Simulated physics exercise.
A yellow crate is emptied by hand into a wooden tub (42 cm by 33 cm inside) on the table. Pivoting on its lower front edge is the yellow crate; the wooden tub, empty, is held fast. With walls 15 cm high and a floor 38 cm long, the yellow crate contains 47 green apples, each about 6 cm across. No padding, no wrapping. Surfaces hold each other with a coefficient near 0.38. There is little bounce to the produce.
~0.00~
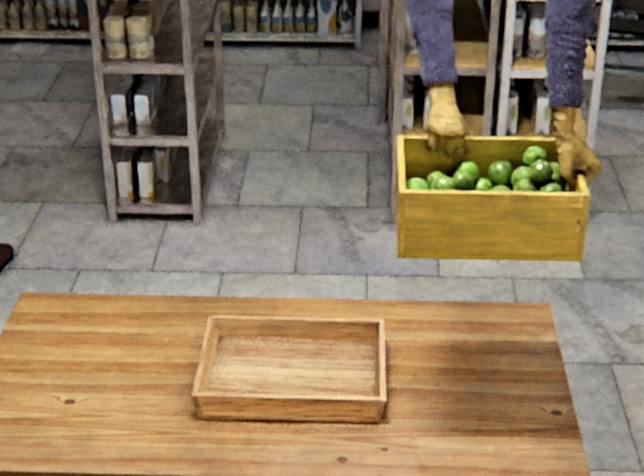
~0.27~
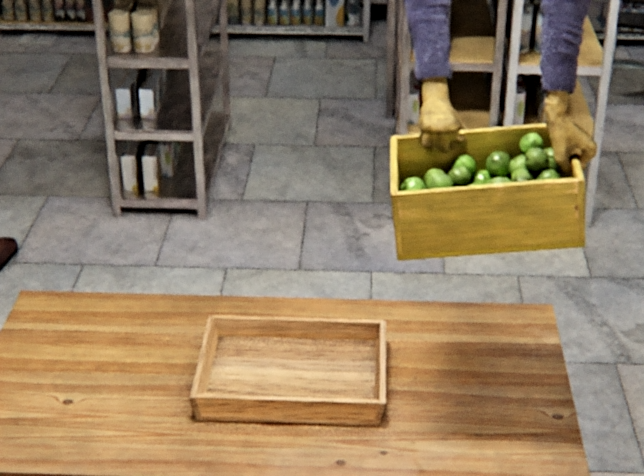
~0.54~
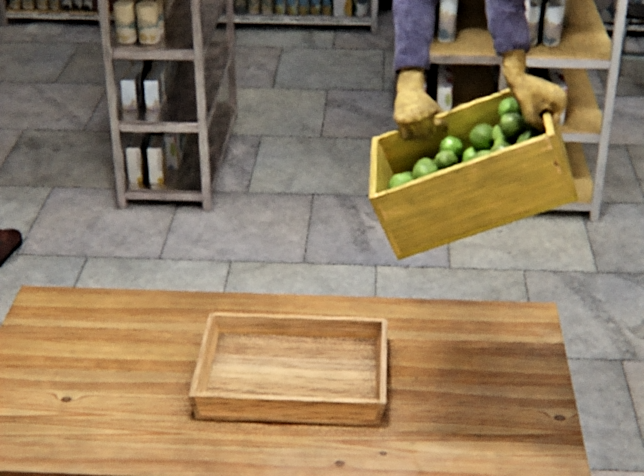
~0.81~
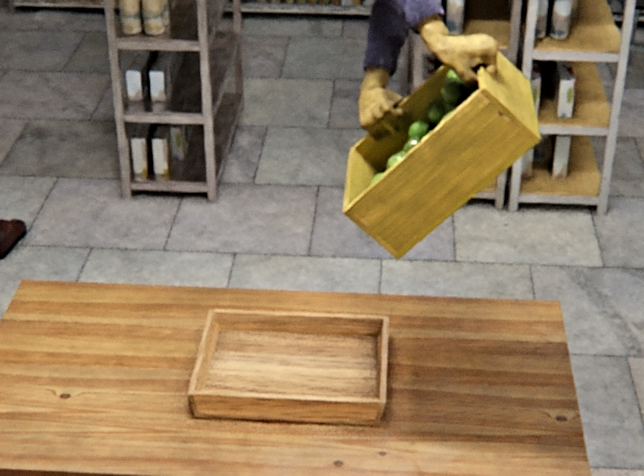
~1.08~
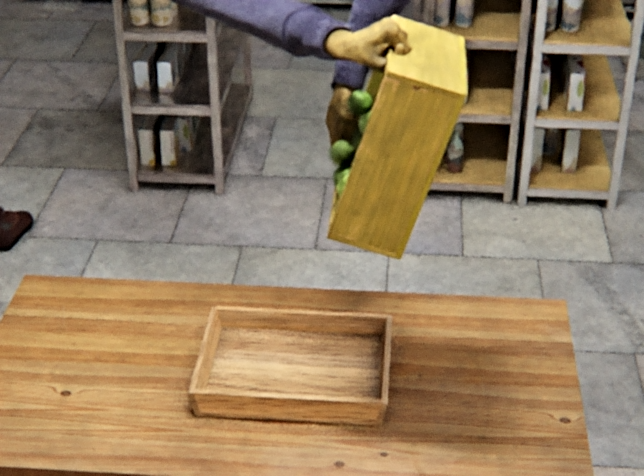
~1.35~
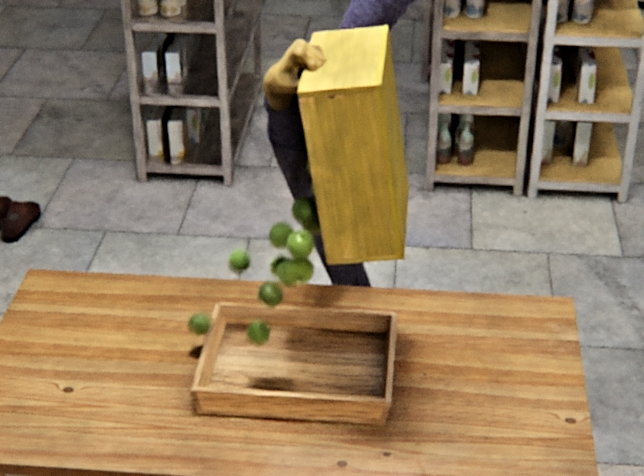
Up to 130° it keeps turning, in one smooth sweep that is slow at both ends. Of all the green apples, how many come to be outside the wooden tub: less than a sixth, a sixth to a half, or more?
One sixth up to one half of the green apples finish outside the wooden tub.
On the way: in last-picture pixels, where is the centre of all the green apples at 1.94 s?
Near (249, 356) in pixels.
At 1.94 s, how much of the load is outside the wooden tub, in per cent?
40 % by then.
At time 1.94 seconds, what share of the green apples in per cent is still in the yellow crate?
0 %.
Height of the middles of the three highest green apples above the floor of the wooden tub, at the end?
About 7 cm.
After 1.61 s, tilt 118°; 18 still in the yellow crate, 11 in the wooden tub, 4 outside the wooden tub and 14 in the air.
After 1.94 s, tilt 130°; 24 in the wooden tub, 18 outside the wooden tub and 5 in the air.
After 2.40 s, tilt 130°; 30 in the wooden tub and 17 outside the wooden tub.
Outcome (at 2.99 s), 30 in the wooden tub and 17 outside the wooden tub. Asked share, 17 of 47, 36 per cent.
